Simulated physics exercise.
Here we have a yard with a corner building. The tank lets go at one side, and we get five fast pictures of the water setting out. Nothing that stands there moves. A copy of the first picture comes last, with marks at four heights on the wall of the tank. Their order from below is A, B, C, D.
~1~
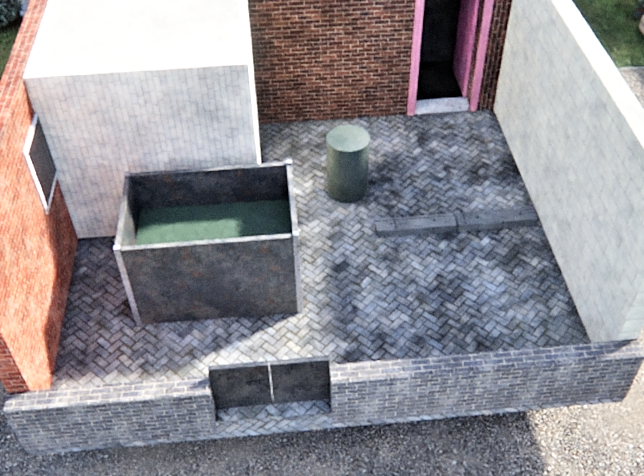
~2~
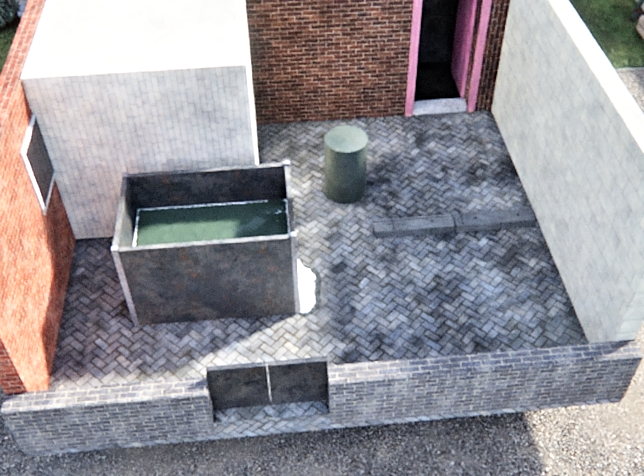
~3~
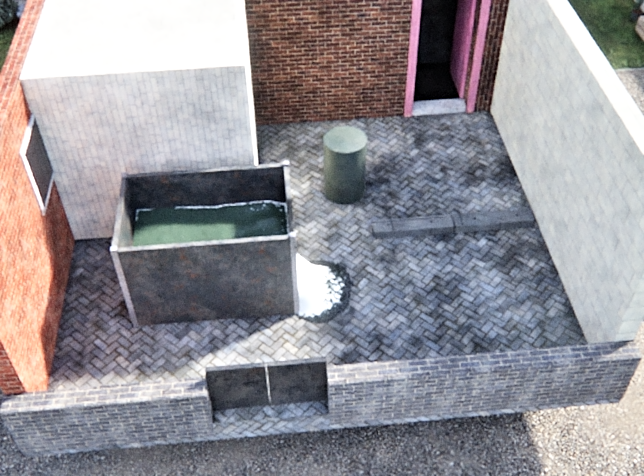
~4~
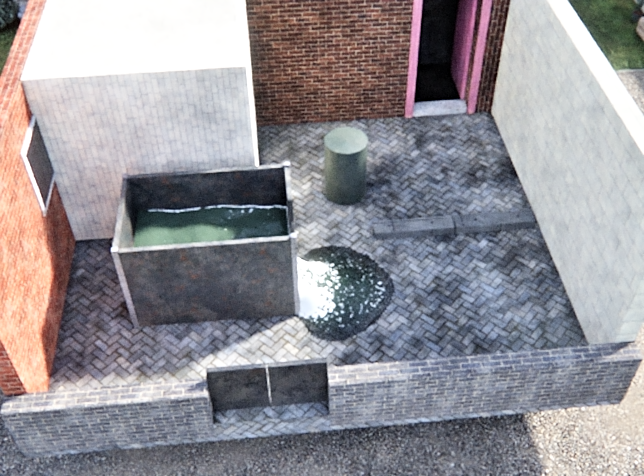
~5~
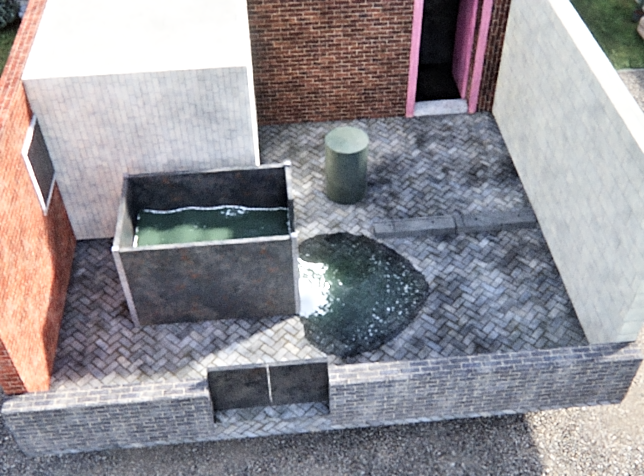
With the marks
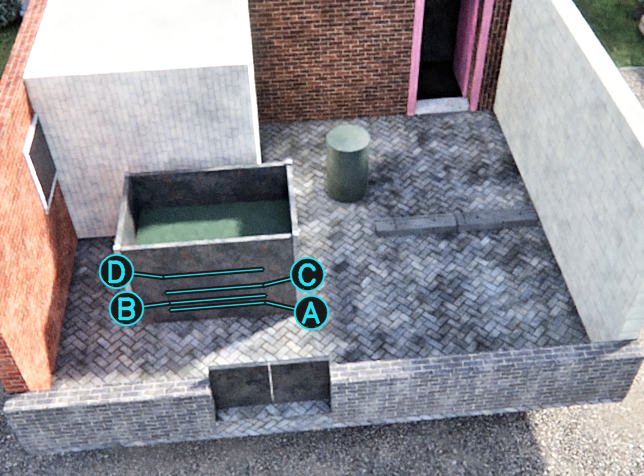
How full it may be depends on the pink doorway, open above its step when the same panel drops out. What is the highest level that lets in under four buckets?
Choose D.
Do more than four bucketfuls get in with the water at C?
No, not at all.
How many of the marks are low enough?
All of them.
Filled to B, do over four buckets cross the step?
No.
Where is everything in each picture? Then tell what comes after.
In the first picture, water in the tank at rest, its middle at (213, 237); foot of the pink doorway at (442, 112); shut gate at (269, 367).
In the second picture, 1 % of the ground under water, visible out to (304, 269).
In the third picture, 2 % of the ground under water, visible out to (340, 274).
In the fourth picture, 6 % of the ground under water, visible out to (386, 293).
In the fifth picture, 10 % of the ground under water, visible out to (421, 297).
In cyan, A at (218, 306); B at (217, 299); C at (215, 288); D at (212, 273); from the bottom up A, B, C, D.
With A, nothing gets over.
With B, nothing gets over.
With C, nothing gets over.
With D, a splash gets over, under a bucket.
